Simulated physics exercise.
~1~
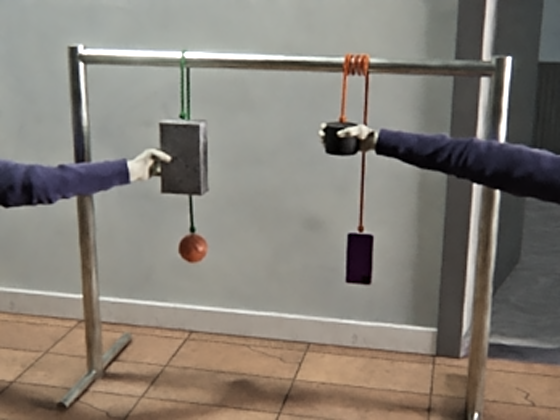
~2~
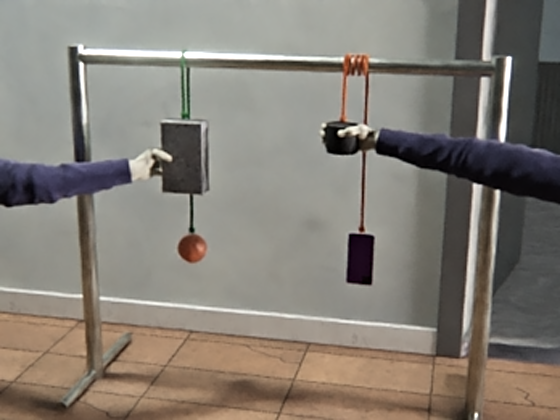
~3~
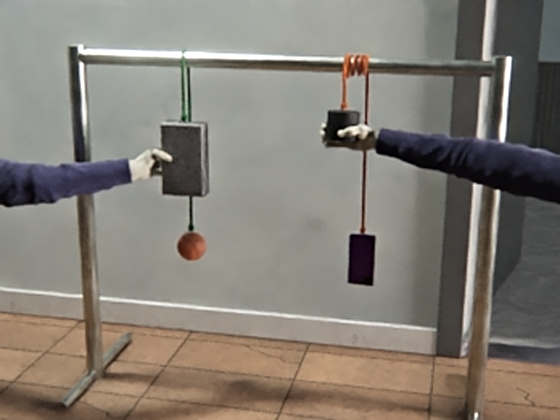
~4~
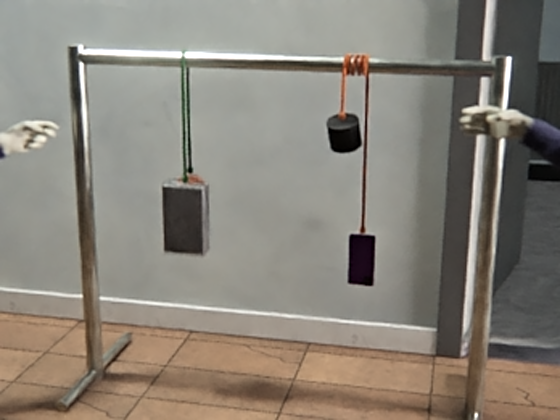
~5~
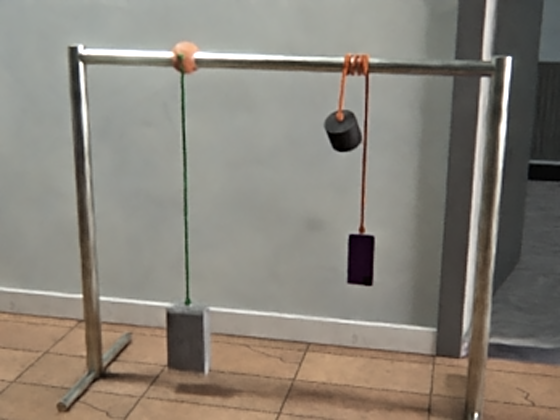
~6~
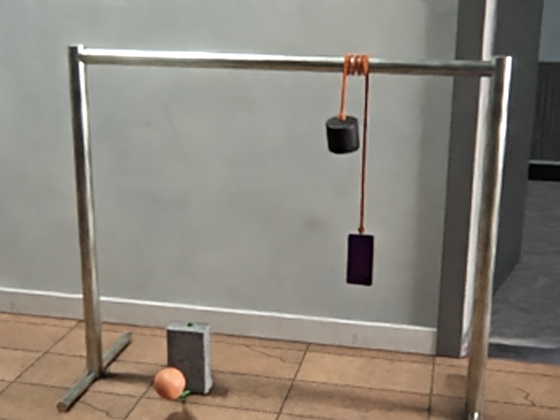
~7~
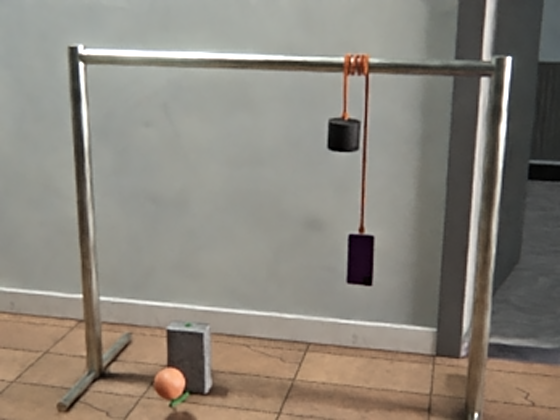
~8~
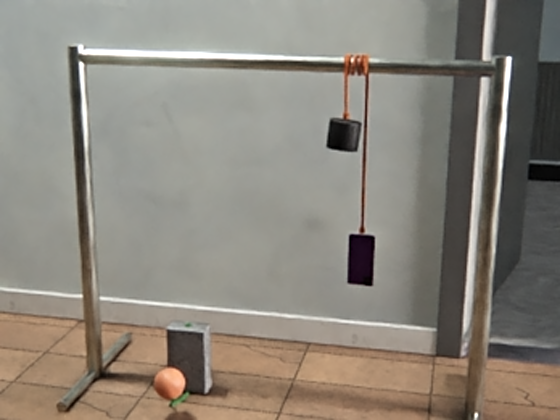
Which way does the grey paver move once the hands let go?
The grey paver moves down, dropping from beneath the bar until it rests on the tiled floor.
